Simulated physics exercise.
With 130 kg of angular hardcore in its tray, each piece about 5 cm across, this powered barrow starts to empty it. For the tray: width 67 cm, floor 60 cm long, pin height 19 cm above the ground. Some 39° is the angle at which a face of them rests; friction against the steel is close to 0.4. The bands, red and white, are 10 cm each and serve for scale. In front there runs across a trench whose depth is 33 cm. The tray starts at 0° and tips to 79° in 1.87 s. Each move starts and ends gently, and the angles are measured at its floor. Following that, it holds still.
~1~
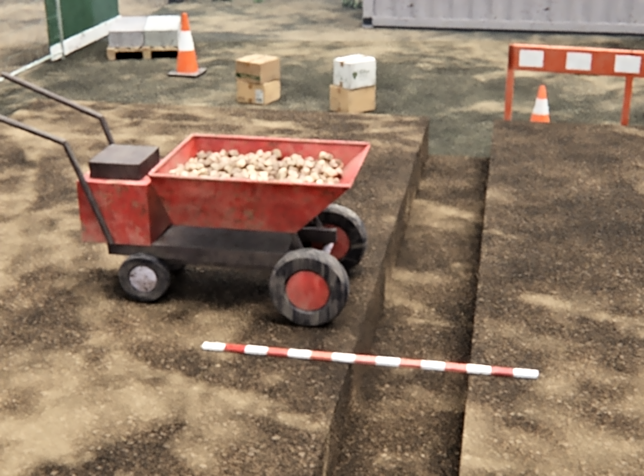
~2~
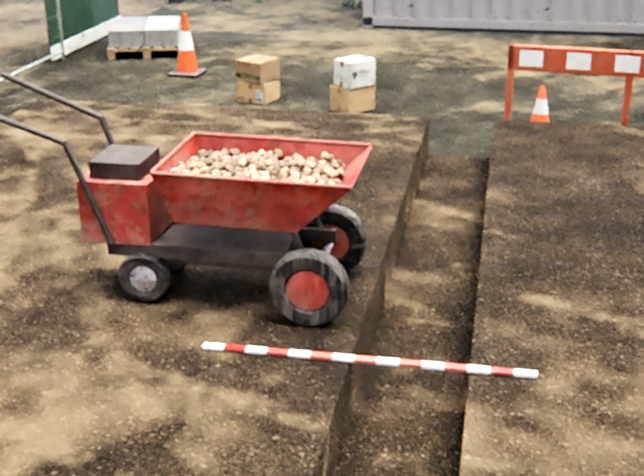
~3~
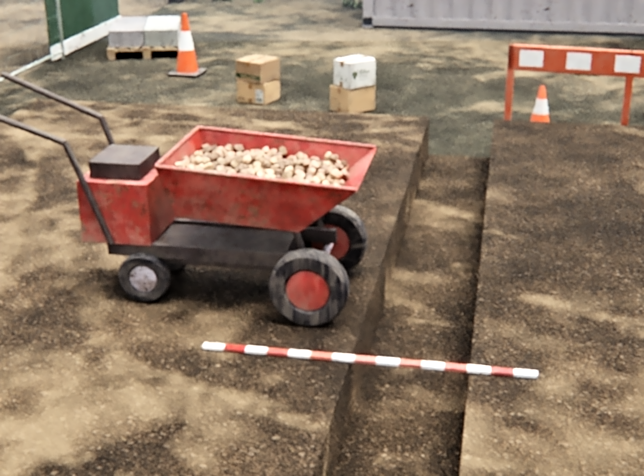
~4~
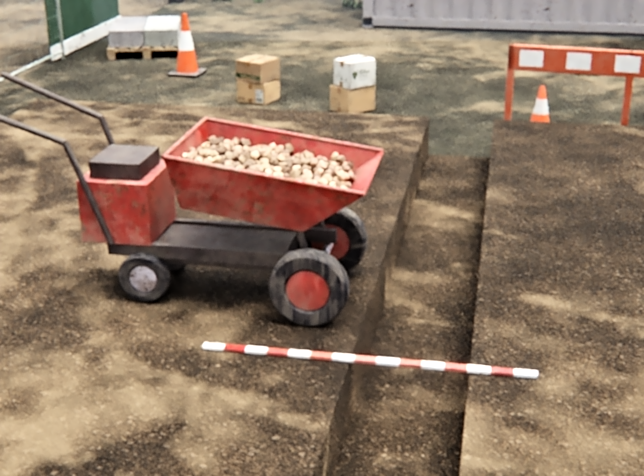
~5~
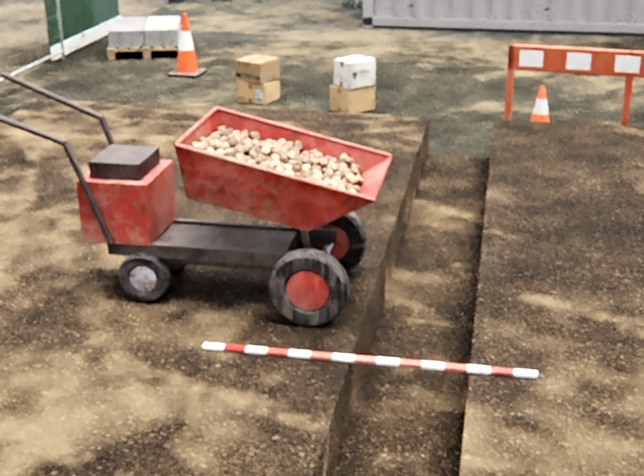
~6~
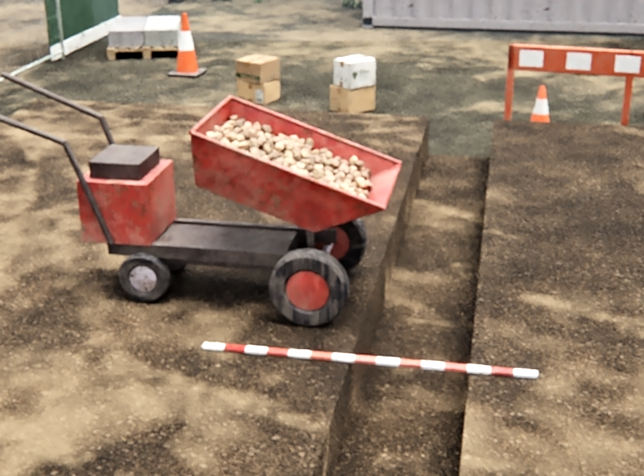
The red tray of a small wheeled barrow, loaded with pale stones, sits level beside a trench, then begins to tilt, its rear edge lifting. It rotates further toward the trench on the right, the rear rising well clear of the dark chassis, while the stones stay inside and the wheels remain still.
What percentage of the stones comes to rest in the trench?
About 79 per cent.
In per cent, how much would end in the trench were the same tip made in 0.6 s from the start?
Close to 45 percent, then.
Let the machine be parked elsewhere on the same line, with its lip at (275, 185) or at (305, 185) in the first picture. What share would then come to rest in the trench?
I'd say some 100 per cent and some 100 per cent.
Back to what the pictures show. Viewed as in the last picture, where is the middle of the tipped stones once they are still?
(452, 350).
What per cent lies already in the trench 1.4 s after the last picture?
About 65%.
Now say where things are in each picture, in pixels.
In the first picture, the tray is at 0°, its lip at (349, 187); the top of the load is at (259, 163).
In the second picture, lip at (351, 188), floor tilted 1°, highest stones at (255, 161).
In the third picture, the tray is at 4°, its lip at (356, 190); the top of the load is at (239, 156).
In the fourth picture, lip at (364, 194), floor tilted 8°, highest stones at (229, 149).
In the fifth picture, lip at (374, 200), floor tilted 13°, highest stones at (223, 138).
In the sixth picture, the tray is at 19°, its lip at (384, 208); the top of the load is at (236, 129).
Then, 0.8 s after the last picture the floor is at 67°, 99 % in the tray, 1 % in the trench; the foremost stones are at (446, 268).
Then, 1.4 s after the last picture the floor is at 79°, 15 % in the tray, 63 % in the trench, 21 % past the trench; the foremost stones are at (567, 313).
Then, 1.7 s after the last picture the floor is at 79°, 1 % in the tray, 78 % in the trench, 21 % past the trench; the foremost stones are at (600, 331).
Then, 3.7 s after the last picture the floor is at 79°, 0 % in the tray, 79 % in the trench, 21 % past the trench; the foremost stones are at (601, 332).
